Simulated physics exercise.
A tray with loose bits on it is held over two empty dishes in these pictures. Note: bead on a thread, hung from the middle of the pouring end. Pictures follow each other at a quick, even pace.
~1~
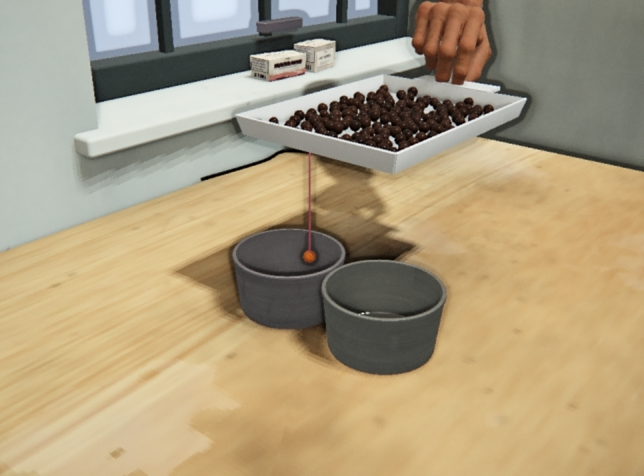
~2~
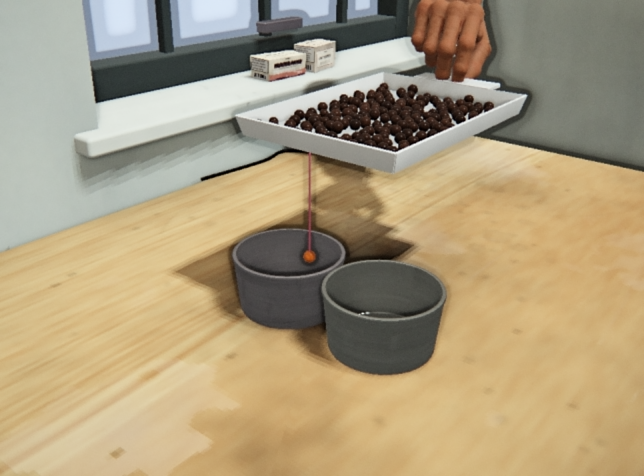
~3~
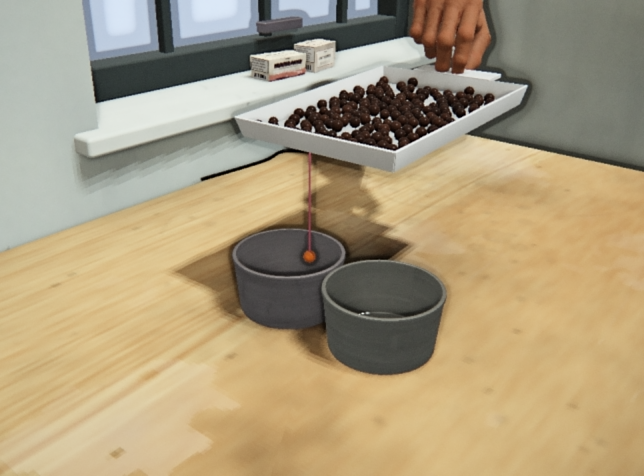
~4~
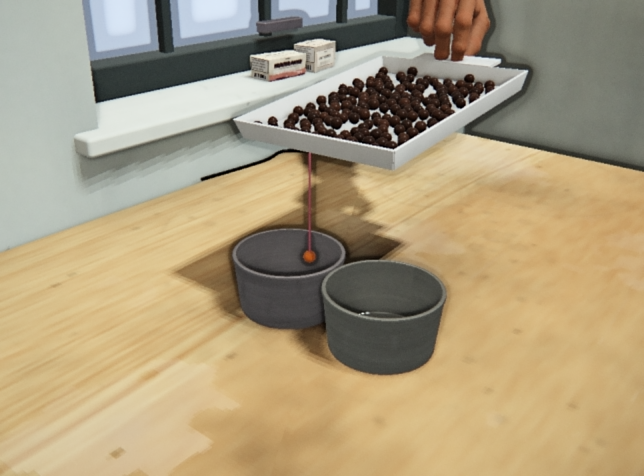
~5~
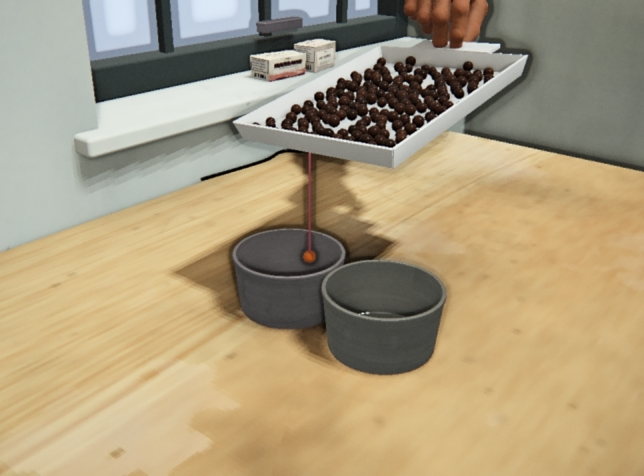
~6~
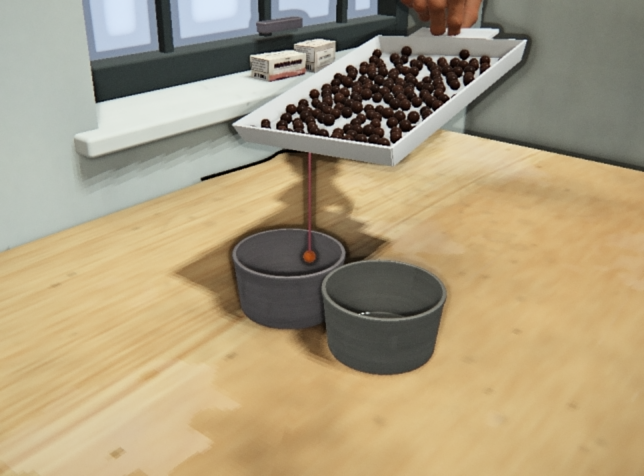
White tray of chocolate balls tilting gradually in a hand above two empty grey dishes, the balls shifting across it.
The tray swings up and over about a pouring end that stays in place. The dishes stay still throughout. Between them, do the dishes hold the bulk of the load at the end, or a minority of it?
Catch: Under fifty percent.
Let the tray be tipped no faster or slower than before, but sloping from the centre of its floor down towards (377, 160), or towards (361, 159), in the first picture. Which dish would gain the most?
The first try goes to the one on the right and the second to the one on the right.
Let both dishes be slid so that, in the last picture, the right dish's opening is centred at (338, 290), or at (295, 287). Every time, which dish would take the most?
In turn: The left-side dish; the left-side dish.
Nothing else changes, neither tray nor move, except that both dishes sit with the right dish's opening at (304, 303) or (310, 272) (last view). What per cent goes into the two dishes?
That makes 100 per cent, followed by 50 per cent.
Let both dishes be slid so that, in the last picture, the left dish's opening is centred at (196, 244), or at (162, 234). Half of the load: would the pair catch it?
For the two places in order: A majority share, a majority share.
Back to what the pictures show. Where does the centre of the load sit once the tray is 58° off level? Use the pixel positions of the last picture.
Check around (301, 105) in the last picture.
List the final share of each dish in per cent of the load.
Left dish: 10 per cent; right dish: 0 per cent.
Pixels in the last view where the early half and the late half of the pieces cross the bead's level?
Roughly at (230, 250) first, and then at (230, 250).
Soon after the last picture, tray tipped steeply; nearly all on the tray; a stray few outside both; a stray few in the air.
A little later, tray tipped right over; a stray few on the tray; a stray few in the left dish; most outside both; a small part in the air.
Later still, tray tipped past a quarter turn; a small part in the left dish; nearly all outside both.
At rest, tray tipped past a quarter turn; none in the right dish; a small part in the left dish; nearly all outside both.
